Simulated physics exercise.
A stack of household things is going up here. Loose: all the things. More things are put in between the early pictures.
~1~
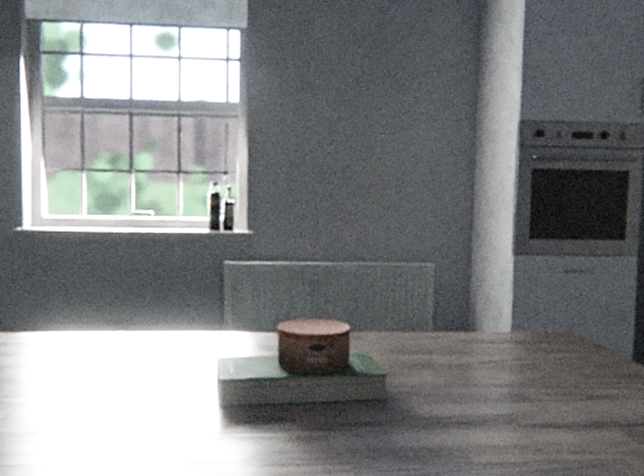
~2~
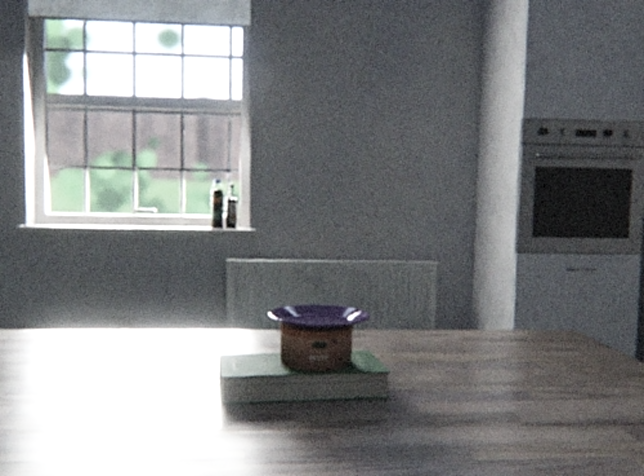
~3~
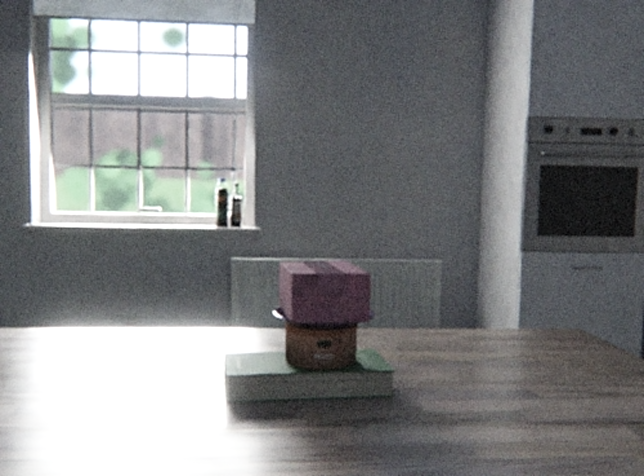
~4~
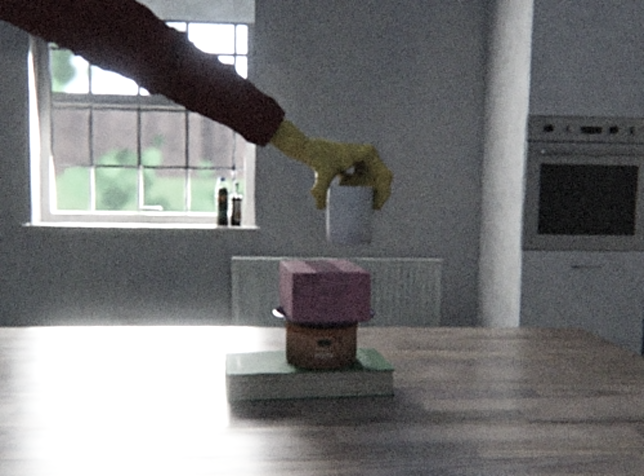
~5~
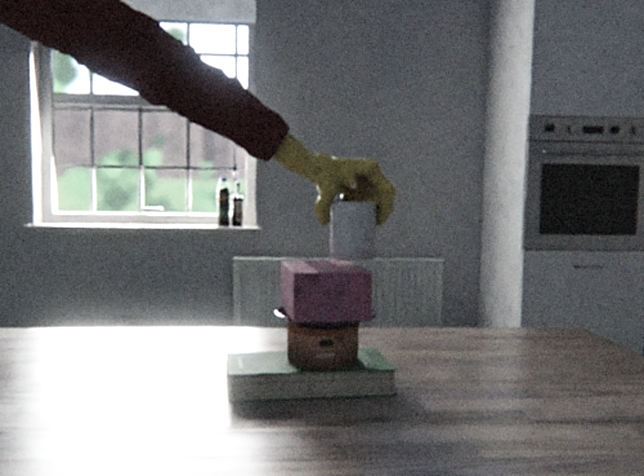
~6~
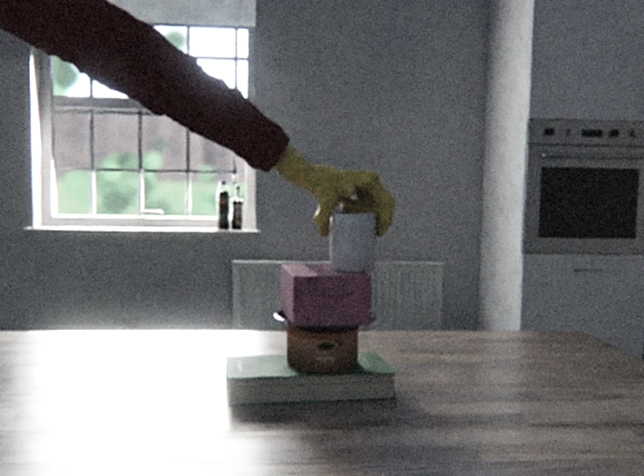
In a dim, grainy kitchen seen from across a wooden table, a bright window stands at left and an oven at right. A green book lies on the table with an orange-brown tub on it, and a purple dish, then a pinkish-purple box, appear on top in turn. A yellow-gloved hand on a dark red sleeve reaches in from upper left and lowers a white cup onto the box, still gripping it, as the view shifts very slightly.
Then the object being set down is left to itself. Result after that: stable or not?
It stays balanced.
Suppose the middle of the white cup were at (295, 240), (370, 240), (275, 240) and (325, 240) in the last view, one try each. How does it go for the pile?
First, it stays up; second, it loses its balance; third, it gives way; fourth, it keeps its balance.
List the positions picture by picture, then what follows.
In the first picture, the last thing is not in view yet; green book (299, 378).
In the second picture, the last thing is not in view yet; orange tub (316, 342).
In the third picture, the last thing is not in view yet; green book (306, 374).
The fourth picture shows still above its spot; white cup (350, 214); orange tub (321, 340).
The fifth picture shows still above its spot; white cup (353, 230); green book (308, 373).
The sixth picture shows set down, still held; white cup (353, 241); orange tub (322, 344).
Then, 0.20 s past the last view, nothing moves.
Then, 0.40 s past the last view, white cup resting near (352, 242).
Finally, all 5 still in place. Final places as the last picture's camera would see them, white cup near (352, 242). The pile keeps its balance.
